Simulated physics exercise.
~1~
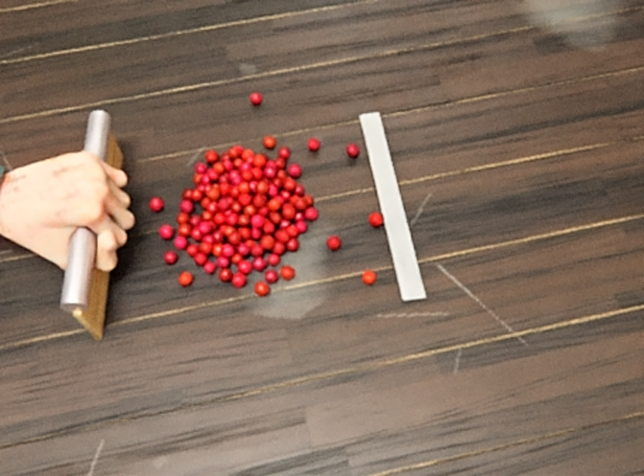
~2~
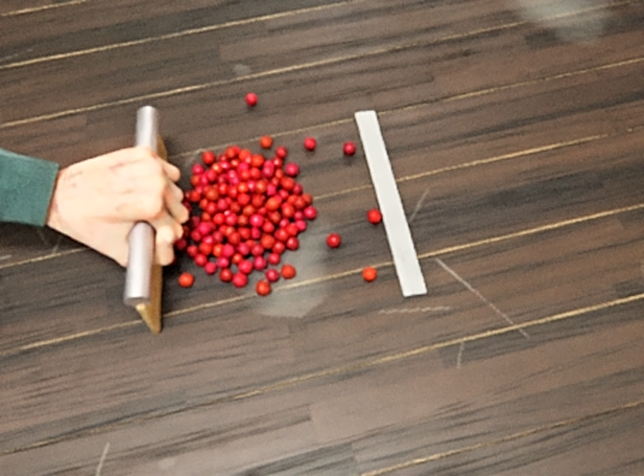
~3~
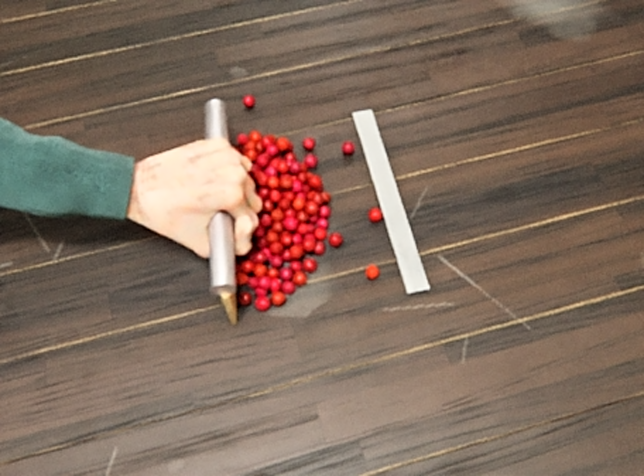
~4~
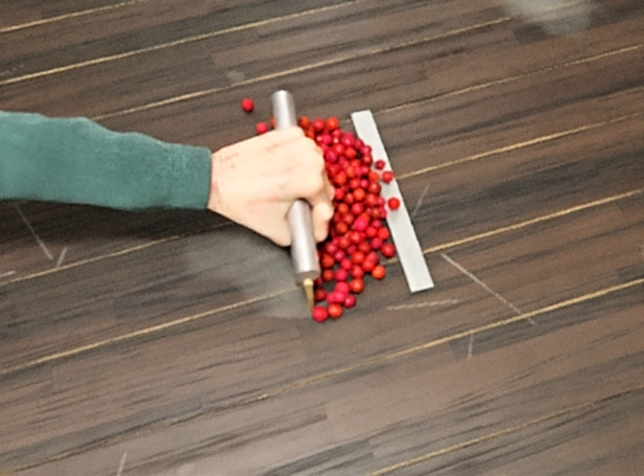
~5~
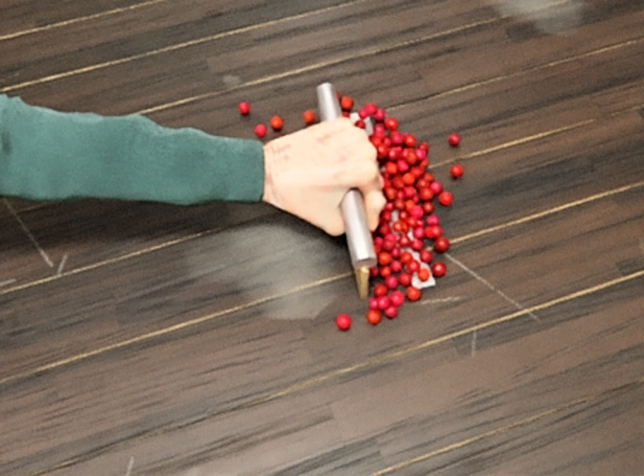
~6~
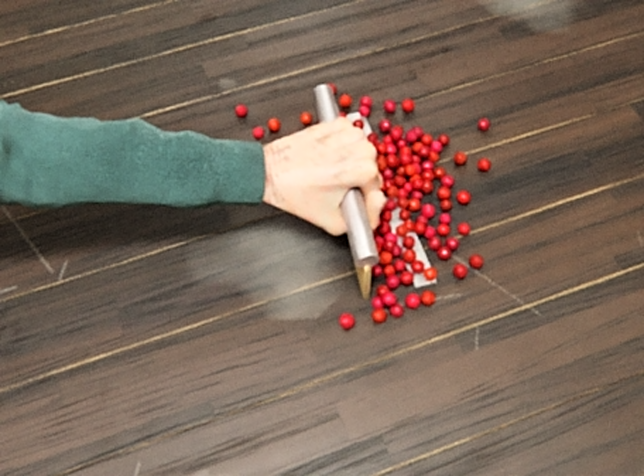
A hand in a green sleeve grips a grey bar-handled scraper at the left of a dark wood-plank surface, seen from above. Beside it lies a loose heap of red cranberries, with a few strays around it, and a pale, flat strip lies across the path farther right. The hand pushes the scraper rightwards into the heap, bunching the berries and driving them to the strip. Many spill onto and over it, while a few stay behind at the upper left. The scraper stops near the strip, and berries scatter a little farther right, leaving some on the strip and others beyond it.
